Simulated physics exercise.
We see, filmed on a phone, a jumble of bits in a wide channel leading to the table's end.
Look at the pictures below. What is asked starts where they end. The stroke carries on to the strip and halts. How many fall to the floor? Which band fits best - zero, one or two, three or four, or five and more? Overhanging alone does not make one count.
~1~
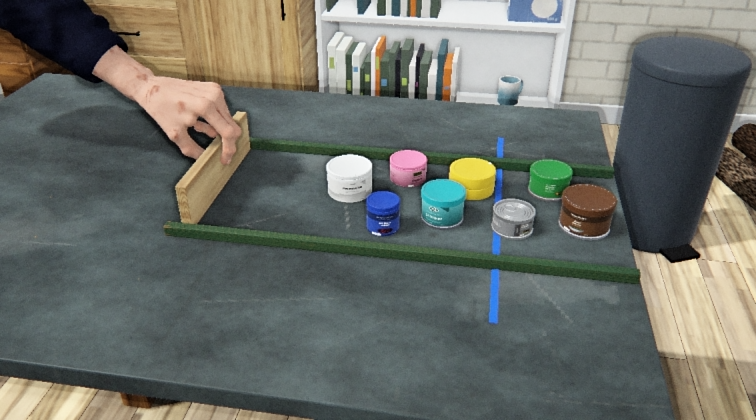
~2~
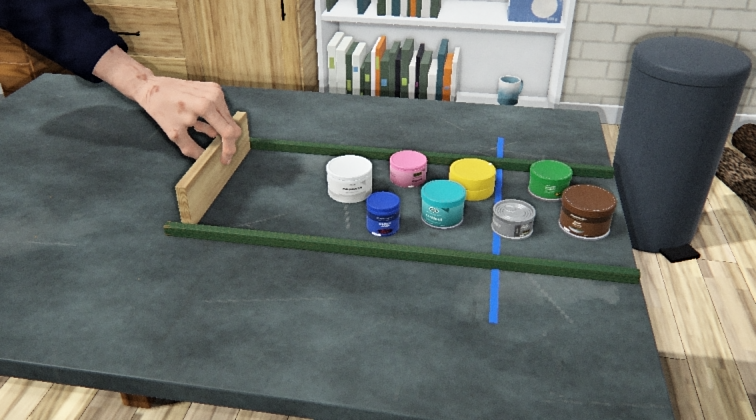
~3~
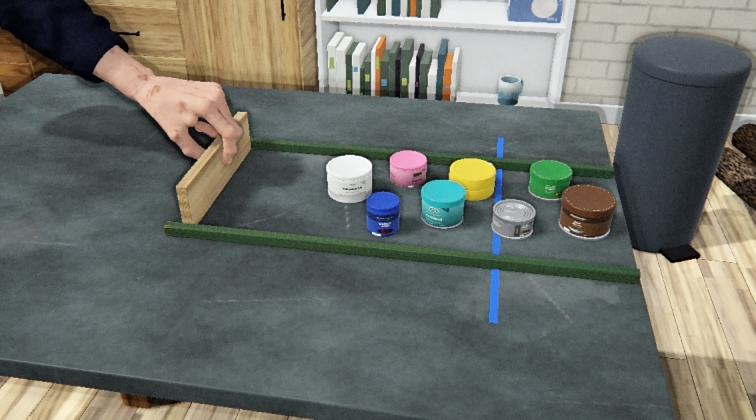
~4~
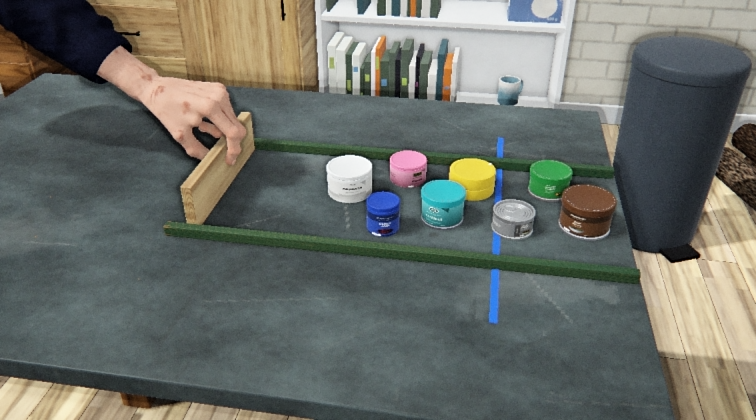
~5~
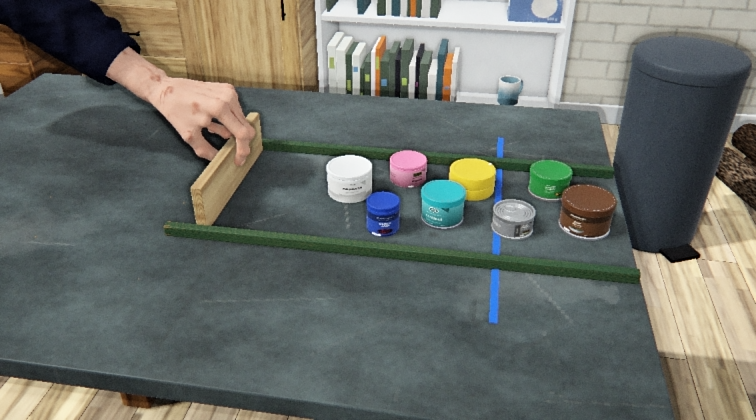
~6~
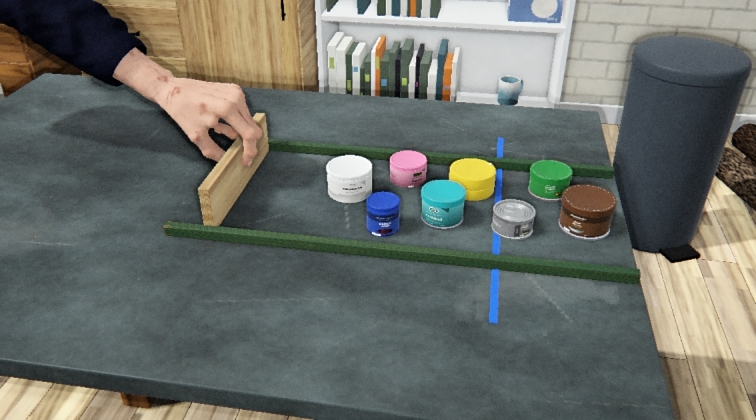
Nothing goes over.
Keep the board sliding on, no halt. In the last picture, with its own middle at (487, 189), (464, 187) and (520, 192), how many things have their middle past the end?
The numbers past the end are 0, 0 and 2.
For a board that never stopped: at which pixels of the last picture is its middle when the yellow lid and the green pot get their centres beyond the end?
Around (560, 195) first and around (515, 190) second.
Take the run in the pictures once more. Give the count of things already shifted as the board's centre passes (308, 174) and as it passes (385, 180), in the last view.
It comes to 0 for the first spot, 3 for the other.
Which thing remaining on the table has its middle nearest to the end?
Result: Brown pot.
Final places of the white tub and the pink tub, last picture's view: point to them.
The white tub finishes at (522, 193); the pink tub finishes at (518, 175).
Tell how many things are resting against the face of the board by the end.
I count 3 of them.
Early on, none off yet; brown pot at rest near (587, 212); green pot at rest near (550, 180); grey tin at rest near (513, 220).
Finally, the number that fall off is zero.
